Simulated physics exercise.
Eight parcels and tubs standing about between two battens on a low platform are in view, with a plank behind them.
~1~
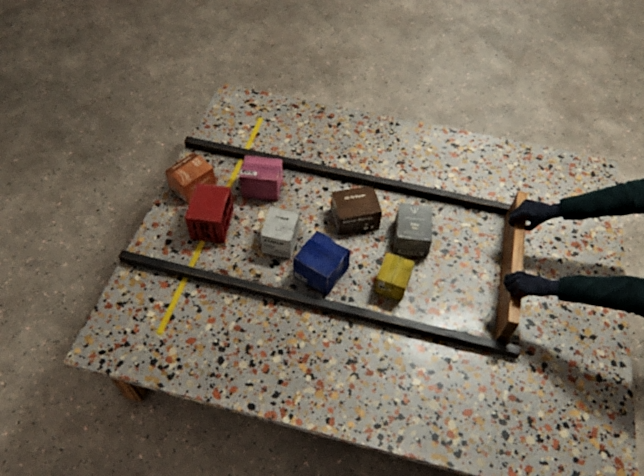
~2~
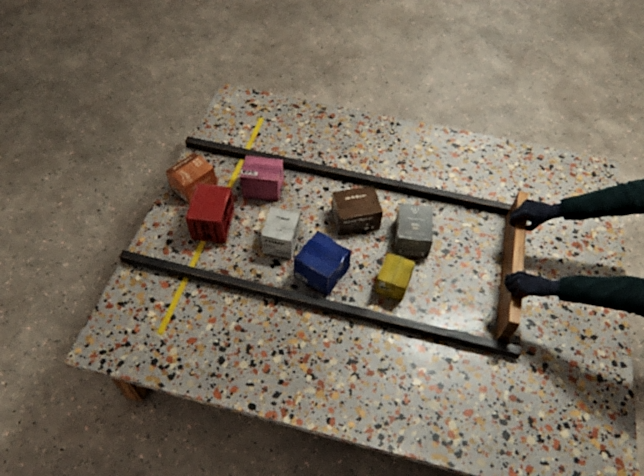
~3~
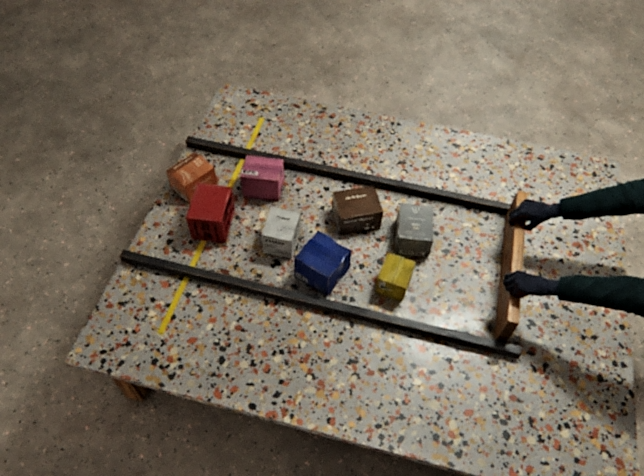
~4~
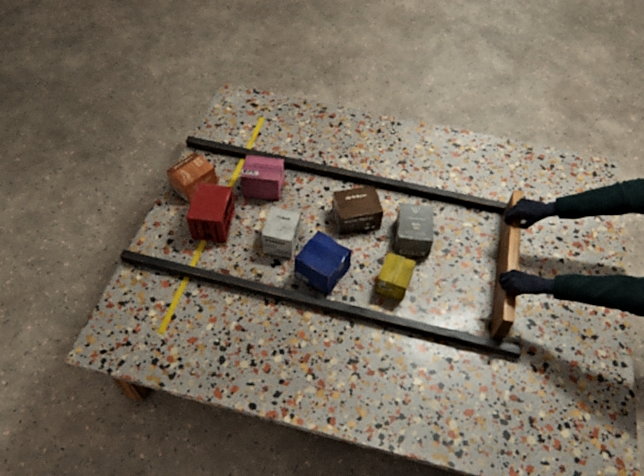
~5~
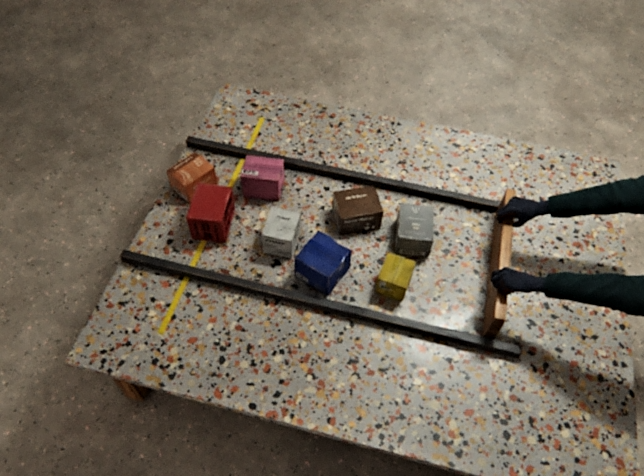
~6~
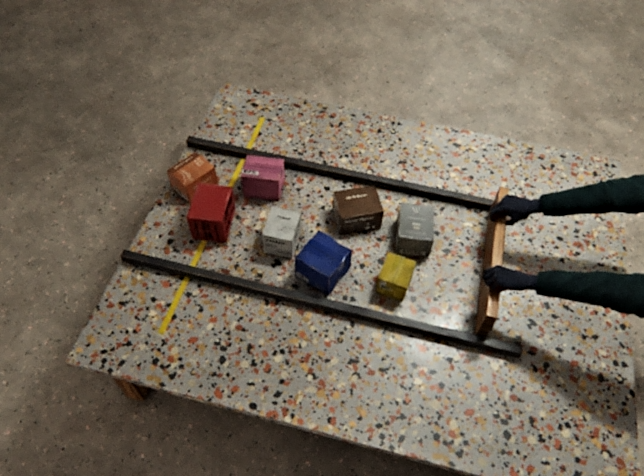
Two dark-gloved hands held a wooden plank upright across two black rails and slid it slightly left, while the eight colourful boxes between the rails stayed where they were on the speckled platform.
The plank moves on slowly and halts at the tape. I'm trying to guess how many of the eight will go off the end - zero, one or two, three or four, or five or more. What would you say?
I would say three or four.
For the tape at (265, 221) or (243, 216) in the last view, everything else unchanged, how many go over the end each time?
Ground tally per try: 1 / 2.
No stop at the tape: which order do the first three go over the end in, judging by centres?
The order is the orange box, then the pink parcel, then the red crate.
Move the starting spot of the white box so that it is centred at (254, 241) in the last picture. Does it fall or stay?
It drops over the edge from there.
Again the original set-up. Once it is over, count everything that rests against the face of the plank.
Contact count: 2.
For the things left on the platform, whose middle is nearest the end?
It's the brown box.
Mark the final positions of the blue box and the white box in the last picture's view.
In the last picture the first middle sits at (150, 233) and the other at (172, 202).
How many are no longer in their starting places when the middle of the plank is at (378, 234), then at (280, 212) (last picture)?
At first I count 4, and then 8.
Soon after, none off yet; orange box at rest near (193, 177); red crate at rest near (212, 213); pink parcel at rest near (264, 178).
Then, none off yet; orange box at rest near (193, 177); red crate at rest near (212, 213); pink parcel moved a little near (253, 175).
Further on, none off yet; orange box moved about its own width near (162, 172); red crate moved about its own width near (178, 209); pink parcel moved well along near (198, 154).
By the end, the number that fall off is three or four; fallen, pink parcel, red crate and orange box.
